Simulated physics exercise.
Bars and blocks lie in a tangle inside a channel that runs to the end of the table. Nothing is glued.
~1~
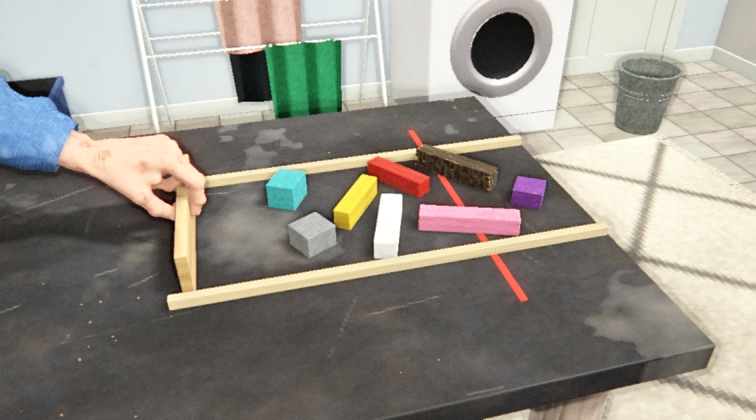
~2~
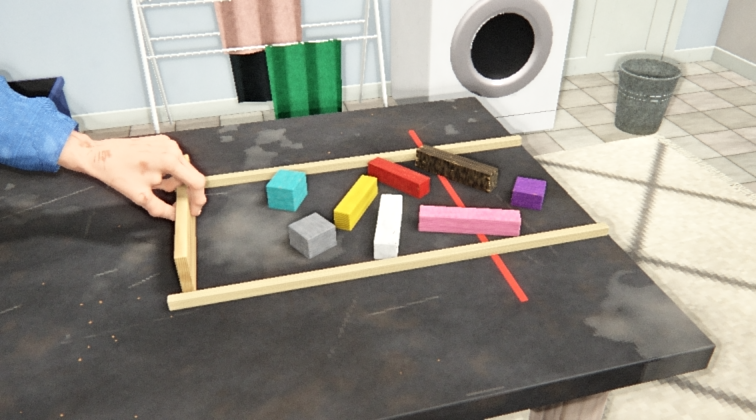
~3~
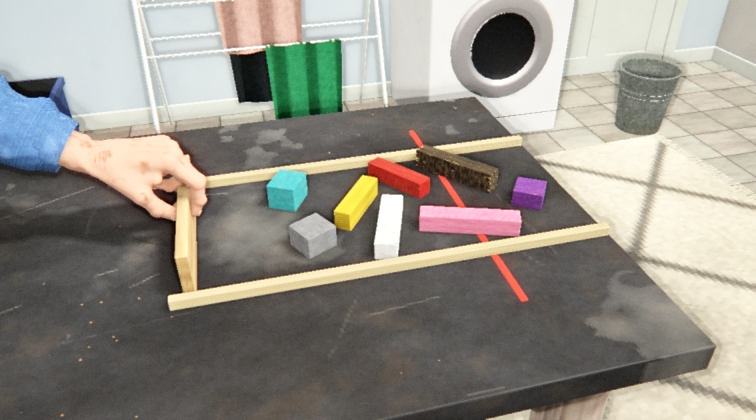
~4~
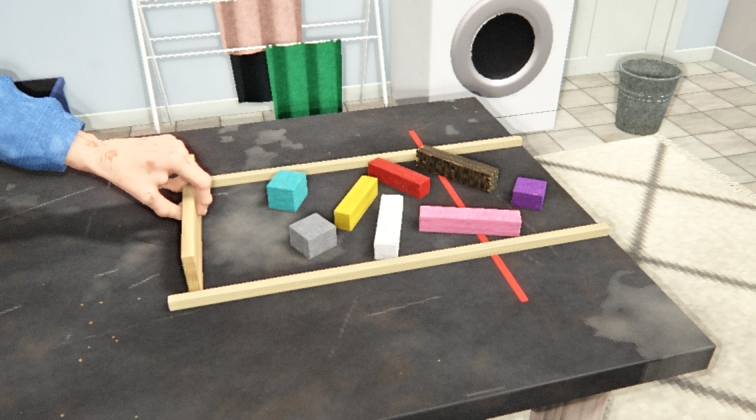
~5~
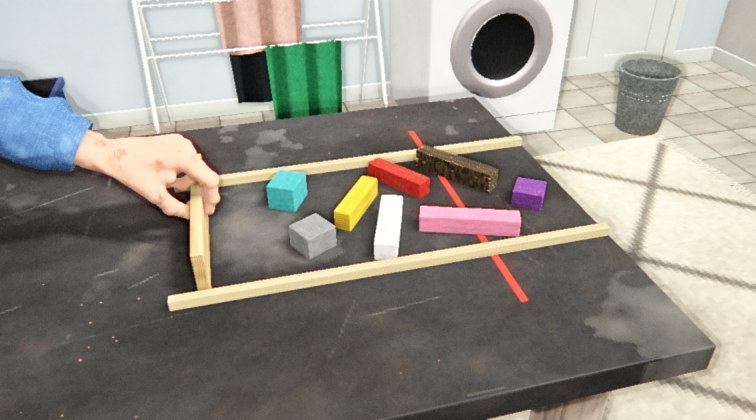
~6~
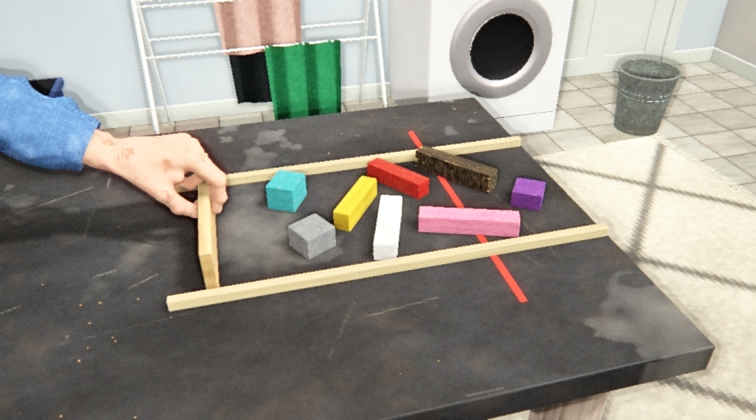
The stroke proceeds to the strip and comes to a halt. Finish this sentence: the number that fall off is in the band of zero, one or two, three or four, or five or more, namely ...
Namely zero.
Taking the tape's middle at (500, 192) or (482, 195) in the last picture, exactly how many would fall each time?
Result, try by try: 3, 1.
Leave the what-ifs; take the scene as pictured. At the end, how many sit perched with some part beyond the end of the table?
The count is 1.
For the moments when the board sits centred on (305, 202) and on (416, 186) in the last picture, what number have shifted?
The number moved is 2 and then 7.
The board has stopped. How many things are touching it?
The count comes out at 3.
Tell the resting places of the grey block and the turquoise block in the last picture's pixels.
They end up close to (489, 214) and (453, 164).
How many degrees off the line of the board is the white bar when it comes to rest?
It comes to around 0 degrees.
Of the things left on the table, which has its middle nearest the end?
The pink bar is the one.
Soon after, none off yet; purple block at rest near (528, 194); black bar at rest near (455, 168); pink bar at rest near (468, 221).
Then, none off yet; purple block at rest near (528, 194); black bar at rest near (455, 168); pink bar moved a little near (501, 218).
At rest, the number that fall off is zero.
